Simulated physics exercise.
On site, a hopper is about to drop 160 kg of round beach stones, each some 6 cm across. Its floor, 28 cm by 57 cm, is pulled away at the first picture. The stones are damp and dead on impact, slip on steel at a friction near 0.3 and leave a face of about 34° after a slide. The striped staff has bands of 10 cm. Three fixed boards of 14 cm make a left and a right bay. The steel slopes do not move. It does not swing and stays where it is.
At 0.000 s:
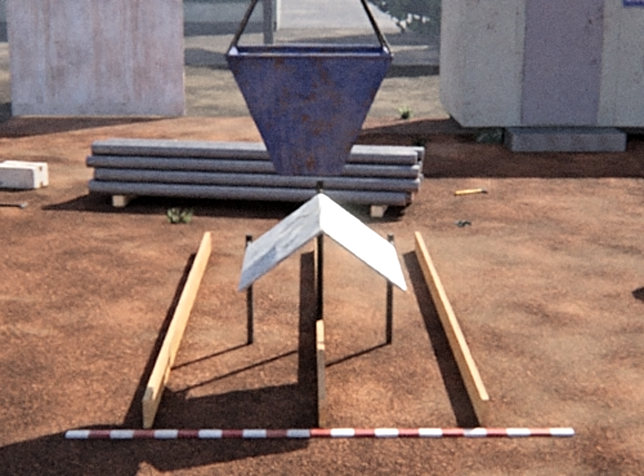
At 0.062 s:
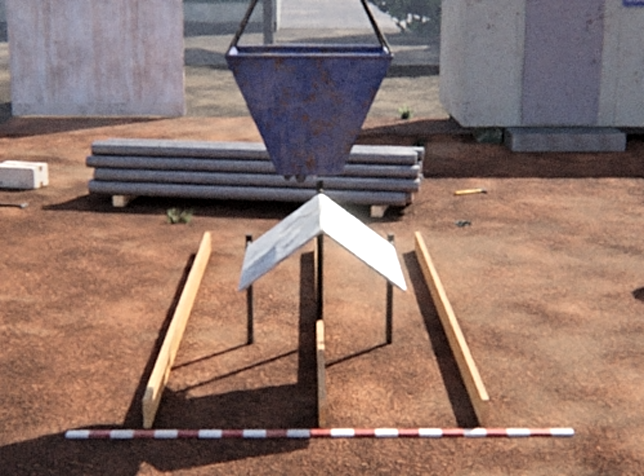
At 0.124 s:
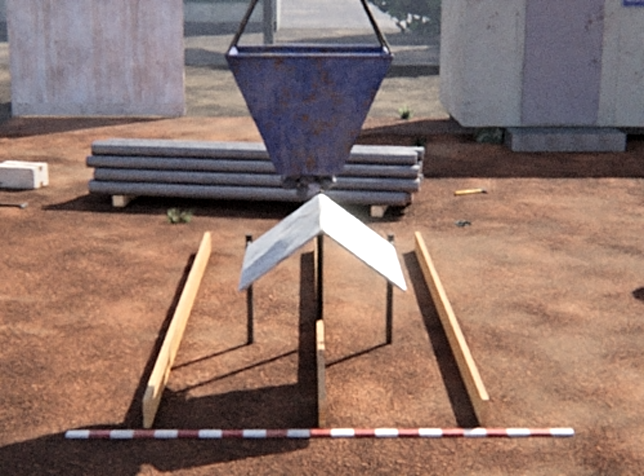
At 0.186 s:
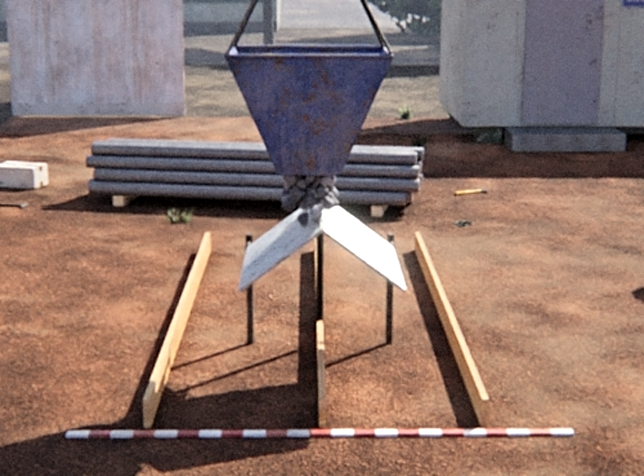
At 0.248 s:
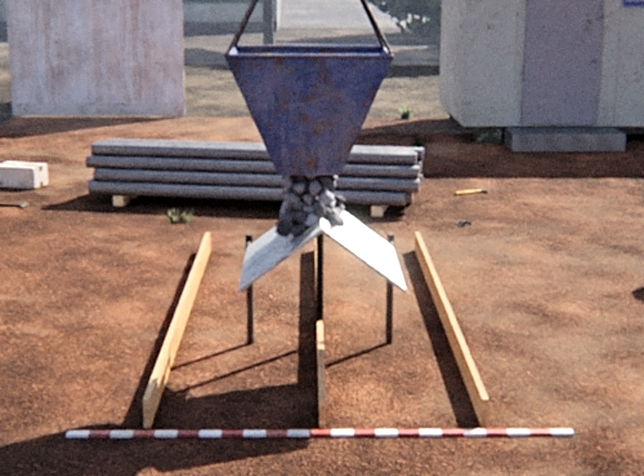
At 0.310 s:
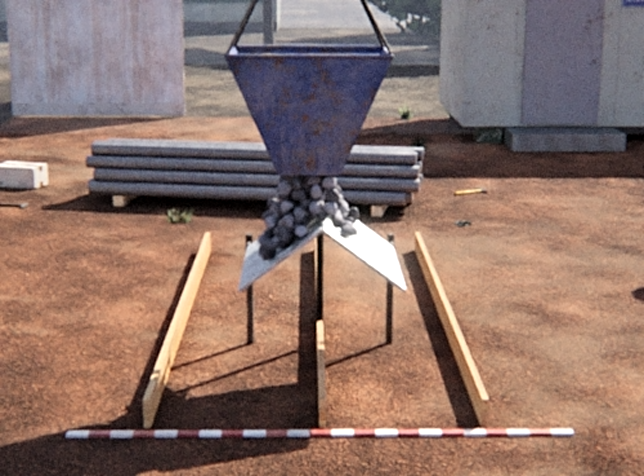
On a red-dirt yard, a hanging blue hopper releasing round grey stones onto a steel peak, more of them spreading down the left slope.
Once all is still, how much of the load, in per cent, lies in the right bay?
Close to 5 in a hundred.
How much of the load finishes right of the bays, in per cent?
About 20 per cent.
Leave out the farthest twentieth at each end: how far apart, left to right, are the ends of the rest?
About 280 cm.
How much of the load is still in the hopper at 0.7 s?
About 10 per cent.
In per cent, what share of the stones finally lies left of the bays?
Near 25 in a hundred.
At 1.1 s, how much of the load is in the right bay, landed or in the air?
Some 10 per cent.
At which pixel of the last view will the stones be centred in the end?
Near (199, 371).
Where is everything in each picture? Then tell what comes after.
In the first picture, the outlet is at (309, 164); nothing has dropped yet.
In the second picture, the outlet is at (309, 164); nothing has dropped yet.
In the third picture, the outlet is at (309, 164); 9 % is out, the lowest stones still above the boards at (310, 182), 104 cm up.
In the fourth picture, the outlet is at (309, 164); 16 % is out, the lowest stones still above the boards at (310, 205), 93 cm up.
In the fifth picture, the outlet is at (309, 164); 26 % is out, the lowest stones still above the boards at (292, 222), 83 cm up.
In the sixth picture, the outlet is at (309, 164); 35 % is out, the lowest stones still above the boards at (270, 242), 74 cm up.
After 0.7 s, 9 % in the hopper, 48 % on the steel, 3 % falling or lying left of the bays, 31 % falling or lying in the left bay, 8 % falling or lying in the right bay, 1 % falling or lying right of the bays; the stones farthest right are at (468, 342).
After 1.1 s, 0 % in the hopper, 10 % on the steel, 14 % falling or lying left of the bays, 52 % falling or lying in the left bay, 10 % falling or lying in the right bay, 13 % falling or lying right of the bays; the stones farthest right are at (588, 373).
After 1.7 s, 0 % in the hopper, 25 % falling or lying left of the bays, 50 % falling or lying in the left bay, 5 % falling or lying in the right bay, 21 % falling or lying right of the bays.
After 2.6 s, 0 % in the hopper, 25 % falling or lying left of the bays, 50 % falling or lying in the left bay, 5 % falling or lying in the right bay, 21 % falling or lying right of the bays.
After 4.5 s, 0 % in the hopper, 25 % left of the bays, 50 % in the left bay, 5 % in the right bay, 21 % right of the bays.
